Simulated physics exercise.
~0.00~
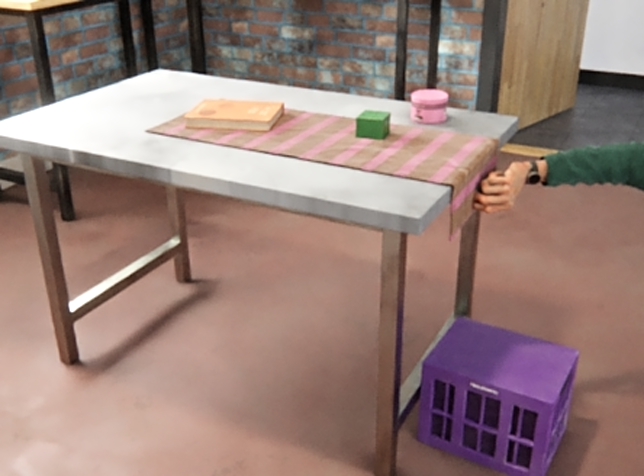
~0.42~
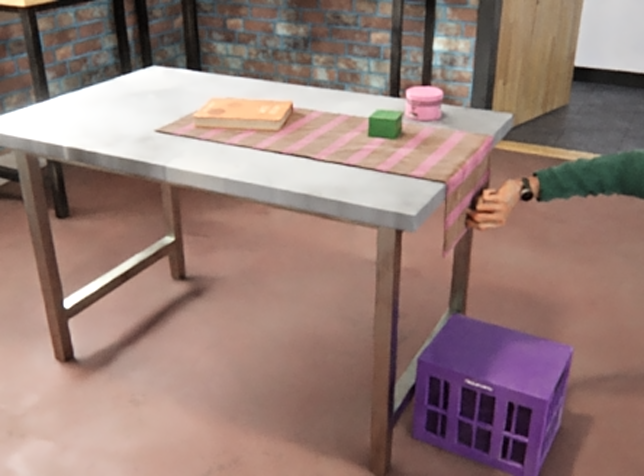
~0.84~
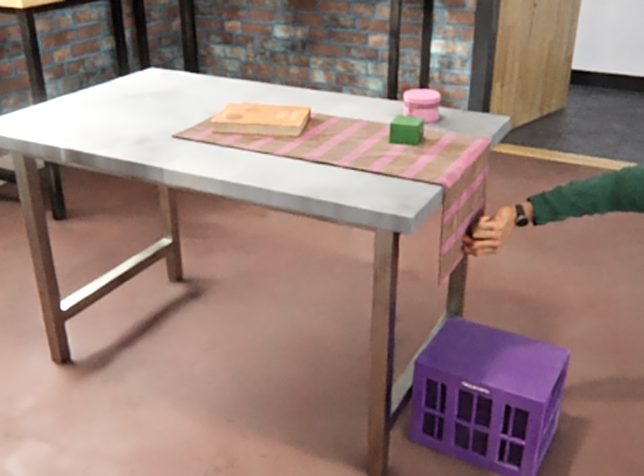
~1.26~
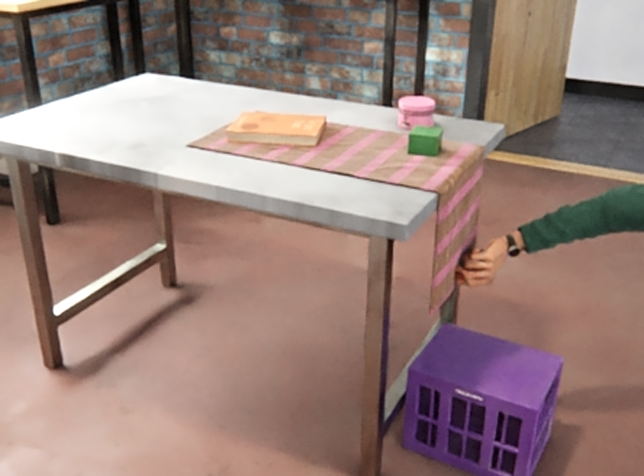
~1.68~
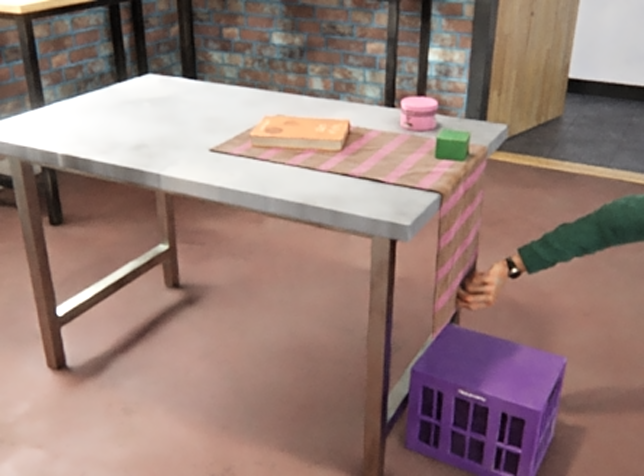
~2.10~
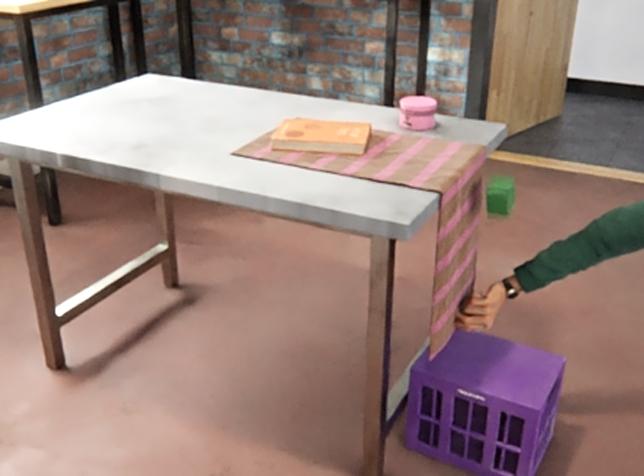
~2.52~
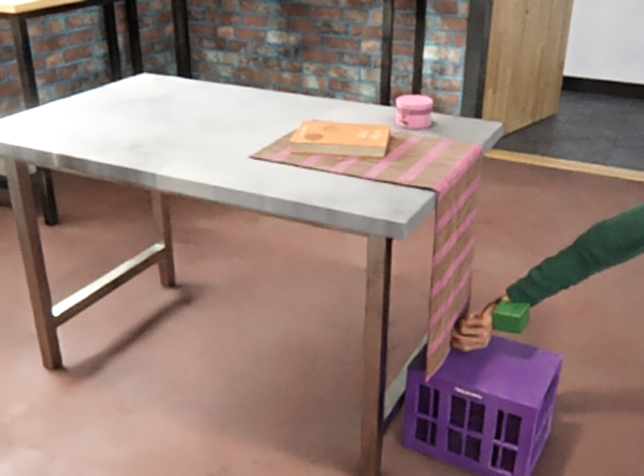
The clip opens on a grey-topped workbench holding an orange book, a green block and a pink tub, with a pink-and-brown striped cloth hanging over its right end. A hand in a green sleeve grips the cloth and gently tugs it downward, above a purple crate on the floor. The book and block ride along to the right while the tub stays put. As the hem drops lower, the block reaches the edge and goes over, tumbling down behind the cloth. Finally, the hem is down at the crate, the block is down beside the hand just above it, and the book and tub remain on the table.
